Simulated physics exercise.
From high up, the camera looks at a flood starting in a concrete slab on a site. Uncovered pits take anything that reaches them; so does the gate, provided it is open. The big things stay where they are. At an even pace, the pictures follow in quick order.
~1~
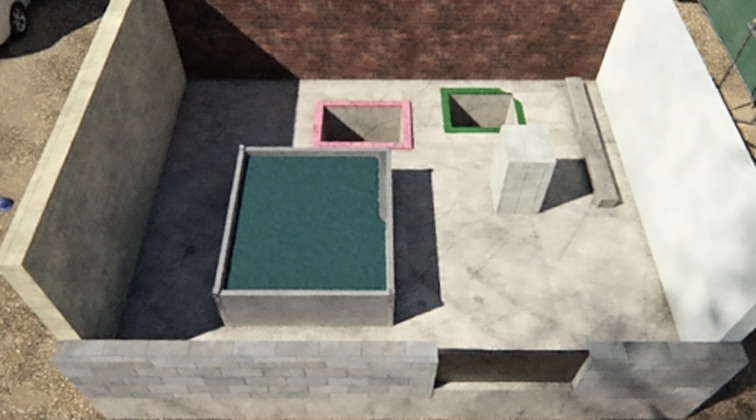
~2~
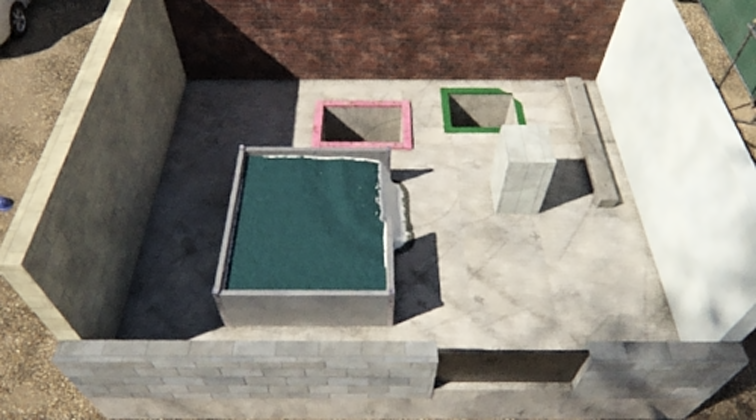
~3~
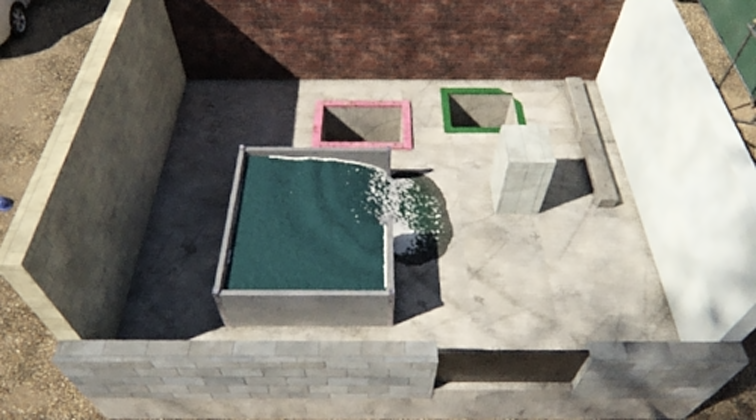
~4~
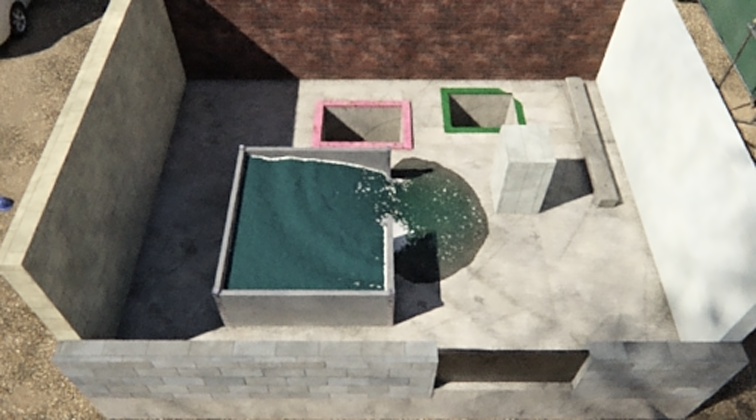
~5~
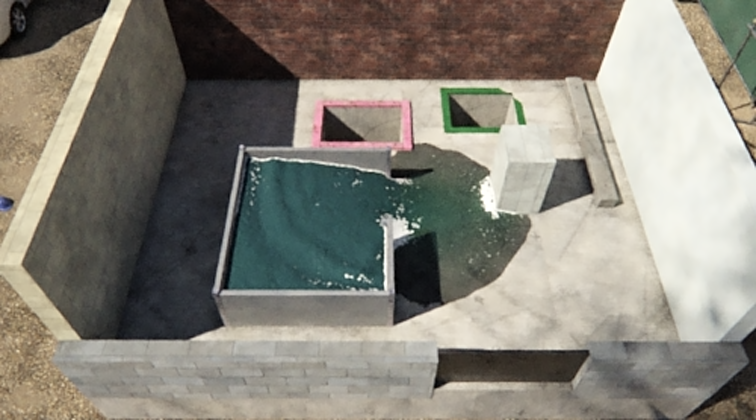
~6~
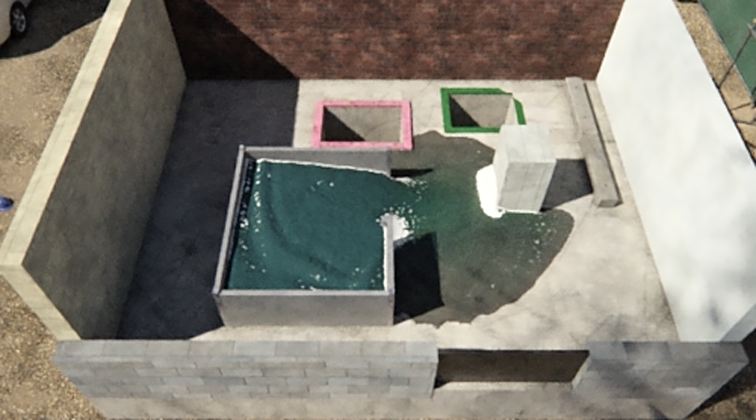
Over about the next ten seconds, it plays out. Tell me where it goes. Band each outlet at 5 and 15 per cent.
In the end the gate will not reach five per cent; the pink pit will not reach five per cent; the green pit will not stay within fifteen per cent.
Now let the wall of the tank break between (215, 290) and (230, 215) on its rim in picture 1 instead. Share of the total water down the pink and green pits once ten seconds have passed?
Lab note - share by pit: Pink 10 %, green 14 %.
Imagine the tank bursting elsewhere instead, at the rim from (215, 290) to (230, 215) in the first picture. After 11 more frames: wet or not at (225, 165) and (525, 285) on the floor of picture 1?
Submerged, then untouched.
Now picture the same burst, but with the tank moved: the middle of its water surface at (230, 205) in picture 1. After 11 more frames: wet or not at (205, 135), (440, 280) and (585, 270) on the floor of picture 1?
Spot 1 unwetted, spot 2 wetted, and spot 3 wetted.
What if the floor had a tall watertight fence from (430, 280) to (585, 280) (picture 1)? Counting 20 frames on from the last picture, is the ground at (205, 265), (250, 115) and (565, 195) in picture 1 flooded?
As the points were listed, they come out free from flooding, free from flooding, and finally taken by the flood.
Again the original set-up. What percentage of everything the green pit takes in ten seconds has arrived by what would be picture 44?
My guess is about 65 %.
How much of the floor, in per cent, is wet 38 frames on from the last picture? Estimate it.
I'd guess some 65 per cent.
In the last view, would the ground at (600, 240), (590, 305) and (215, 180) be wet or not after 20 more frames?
Taking them as listed, I'd call them soaked through, soaked through and high and dry.
A moment on, water covers 35 % of the floor; the gate 0 %, the pink pit 0 %, the green pit 2 %.
Next, water covers 40 % of the floor; the gate 0 %, the pink pit 0 %, the green pit 8 %.
Then, water covers 50 % of the floor; the gate 0 %, the pink pit 0 %, the green pit 15 %.
Later, water covers 65 % of the floor; the gate 0 %, the pink pit 0 %, the green pit 24 %.
In the end, water covers 85 % of the floor; the gate 0 %, the pink pit 0 %, the green pit 36 %.
